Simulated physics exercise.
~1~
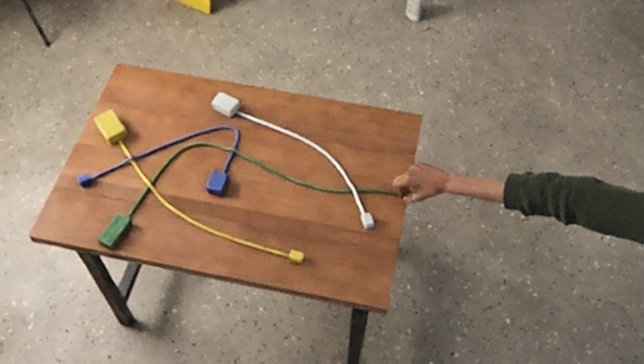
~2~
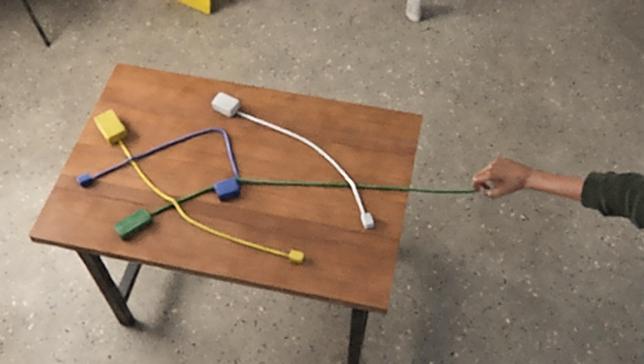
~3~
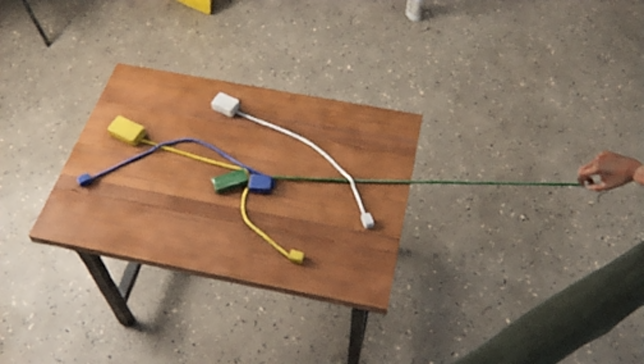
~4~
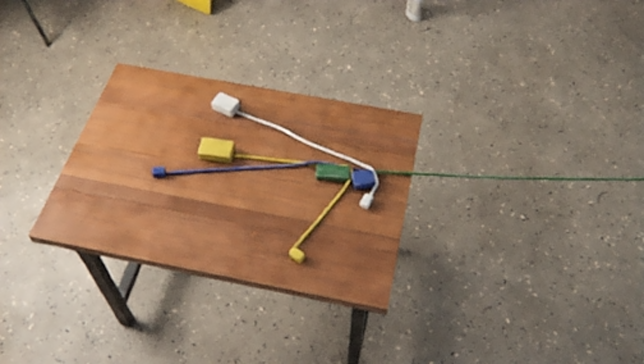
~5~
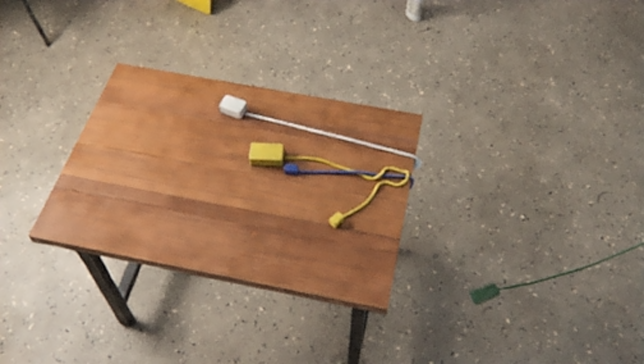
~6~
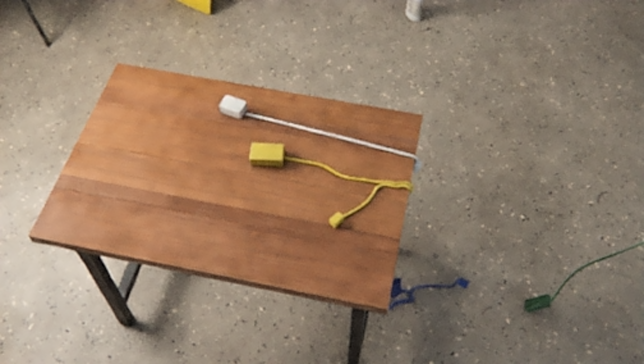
On a wooden table, a hand pulls the green cord right, dragging blue off too.
